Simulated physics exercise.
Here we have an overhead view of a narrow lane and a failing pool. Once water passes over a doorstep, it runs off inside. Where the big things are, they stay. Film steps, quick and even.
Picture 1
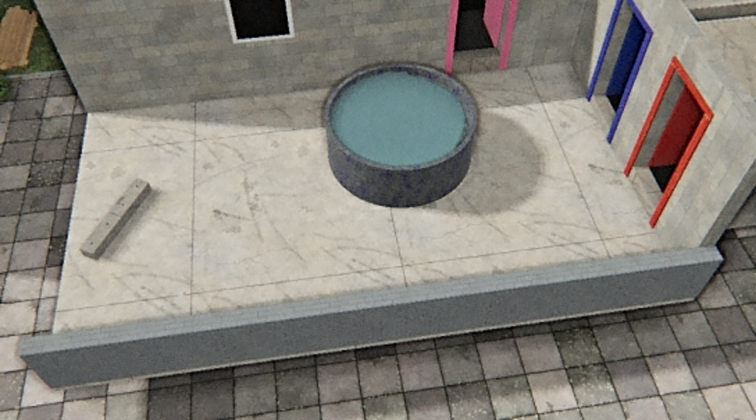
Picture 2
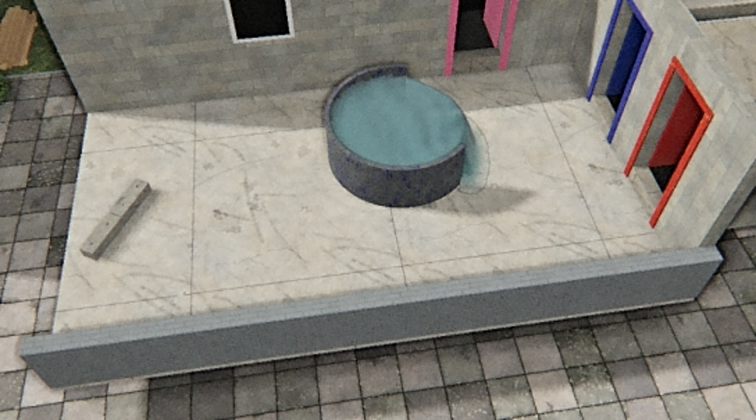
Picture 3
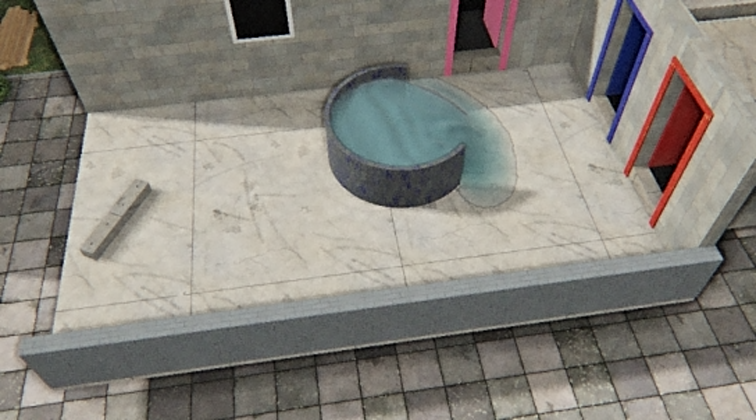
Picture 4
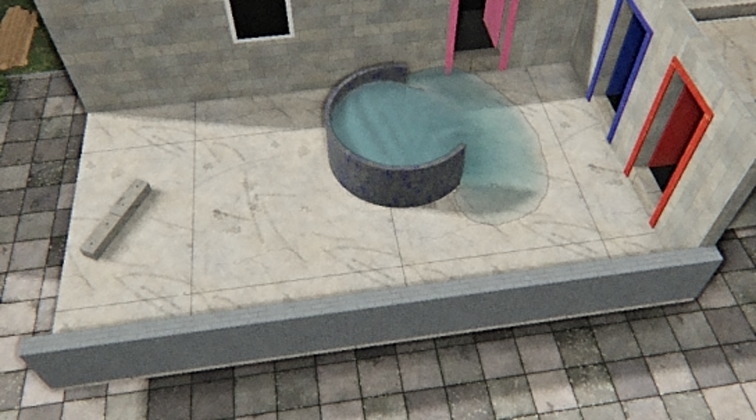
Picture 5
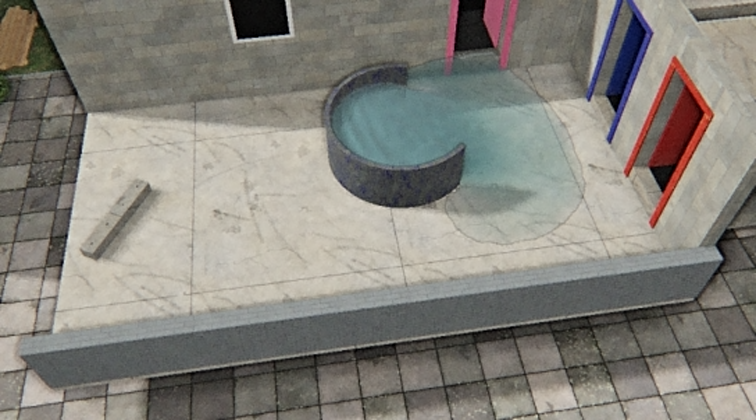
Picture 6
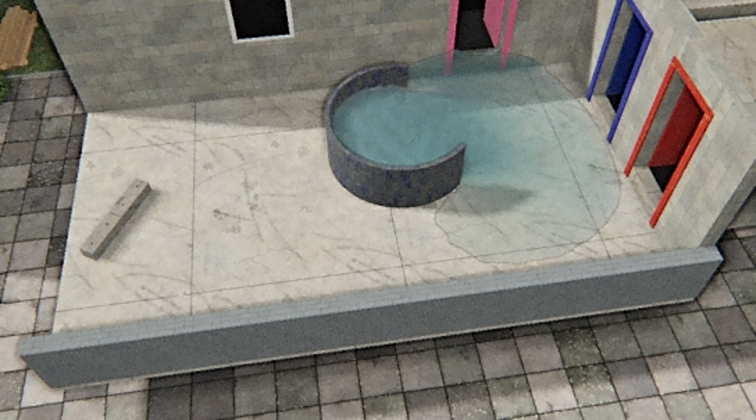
Water poured out through a gap in the right side of a round stone pool and spread across the pale courtyard floor, reaching the pink doorway and then fanning out toward the blue and red ones.
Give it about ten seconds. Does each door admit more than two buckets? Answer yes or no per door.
Answers: The red door: No; the pink door: No; the blue door: Yes.
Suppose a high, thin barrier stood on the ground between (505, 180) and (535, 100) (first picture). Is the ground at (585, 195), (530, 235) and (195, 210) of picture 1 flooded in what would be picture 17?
Reading the points as listed, I get deluged, then deluged, then left untouched.
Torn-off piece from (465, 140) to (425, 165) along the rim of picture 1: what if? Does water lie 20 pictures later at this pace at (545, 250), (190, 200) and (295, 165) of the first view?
Taken one by one: Sodden, then unaffected, then unaffected.
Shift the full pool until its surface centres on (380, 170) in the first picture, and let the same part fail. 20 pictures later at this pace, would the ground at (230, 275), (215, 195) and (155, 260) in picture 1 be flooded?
Point by point: Still bare; still bare; still bare.
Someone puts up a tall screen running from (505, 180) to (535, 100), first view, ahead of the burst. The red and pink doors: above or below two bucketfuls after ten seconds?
Red: Falls short; pink: Overshoots.
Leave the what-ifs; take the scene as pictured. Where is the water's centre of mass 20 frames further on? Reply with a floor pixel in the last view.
I'd mark it close to (507, 161).
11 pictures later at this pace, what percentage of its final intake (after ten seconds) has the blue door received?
Estimate: Roughly 60 %.
A moment on, water covers 35 % of the floor; the red door wet at the sill, nothing in, the pink door under two buckets in, the blue door over two buckets in.
Next, water covers 35 % of the floor; the red door wet at the sill, nothing in, the pink door under two buckets in, the blue door far over two buckets in.
Then, water covers 50 % of the floor; the red door under two buckets in, the pink door under two buckets in, the blue door far over two buckets in.
Later, water covers 90 % of the floor; the red door under two buckets in, the pink door under two buckets in, the blue door far over two buckets in.
In the end, water covers 95 % of the floor; the red door under two buckets in, the pink door under two buckets in, the blue door far over two buckets in.
